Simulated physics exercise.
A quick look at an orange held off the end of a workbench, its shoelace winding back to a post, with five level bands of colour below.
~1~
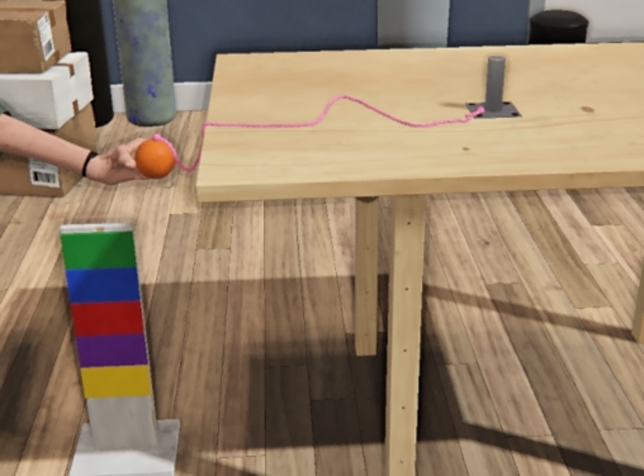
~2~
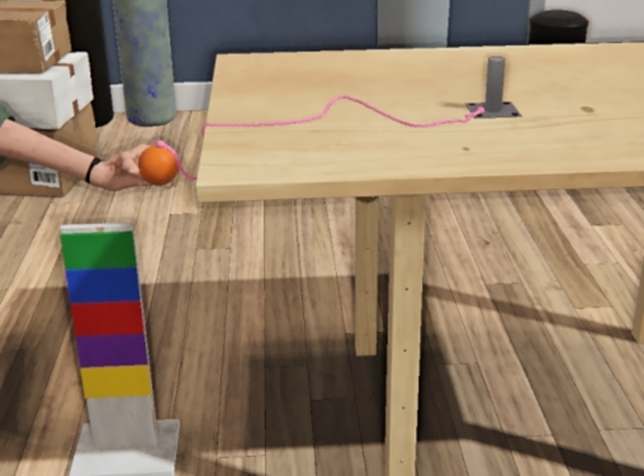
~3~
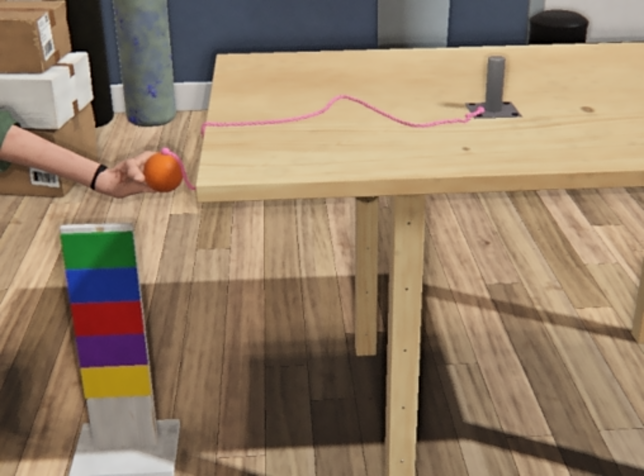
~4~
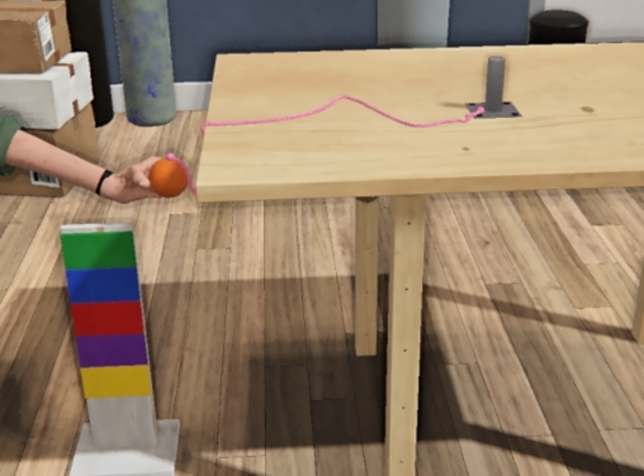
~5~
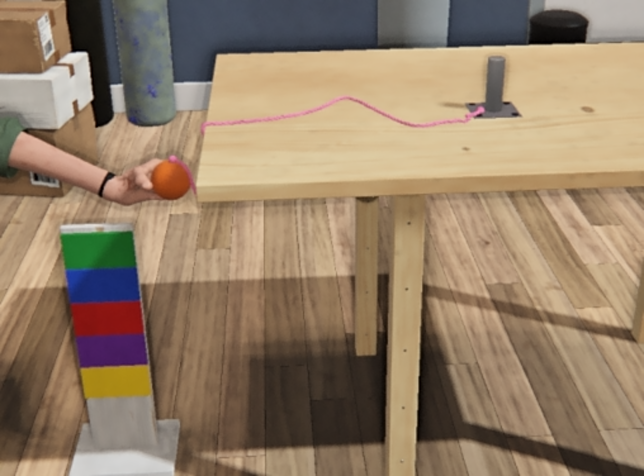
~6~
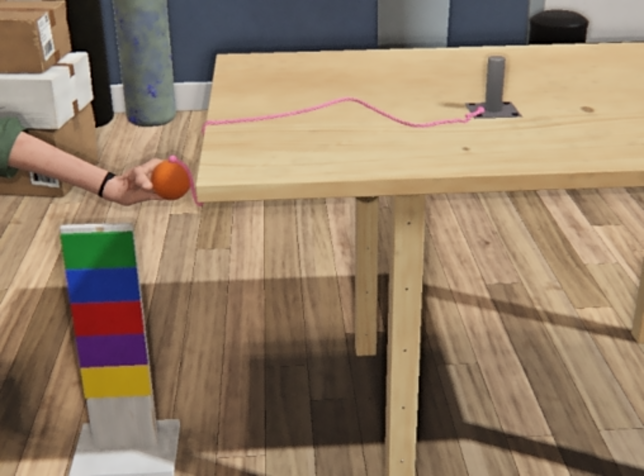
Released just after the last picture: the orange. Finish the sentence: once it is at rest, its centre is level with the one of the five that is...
Purple.
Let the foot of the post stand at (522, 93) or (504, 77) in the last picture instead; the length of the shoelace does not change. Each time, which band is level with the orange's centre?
Try one - red; try two - red.
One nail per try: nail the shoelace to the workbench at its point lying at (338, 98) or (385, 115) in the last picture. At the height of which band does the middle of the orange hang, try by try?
For the first place it's blue, and for the second red.
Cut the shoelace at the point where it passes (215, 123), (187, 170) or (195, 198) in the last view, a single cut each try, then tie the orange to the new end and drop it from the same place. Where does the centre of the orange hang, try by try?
(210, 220), (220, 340), (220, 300).
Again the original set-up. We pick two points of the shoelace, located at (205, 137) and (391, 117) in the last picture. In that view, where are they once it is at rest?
(211, 220) and (348, 116), approximately.
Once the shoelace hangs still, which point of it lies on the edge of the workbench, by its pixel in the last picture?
Answer: The point at (295, 113).
Early on, orange near (218, 307); level with red.
Midway, orange near (234, 354); level with purple.
Finally, orange near (224, 354); level with purple. The purple one.
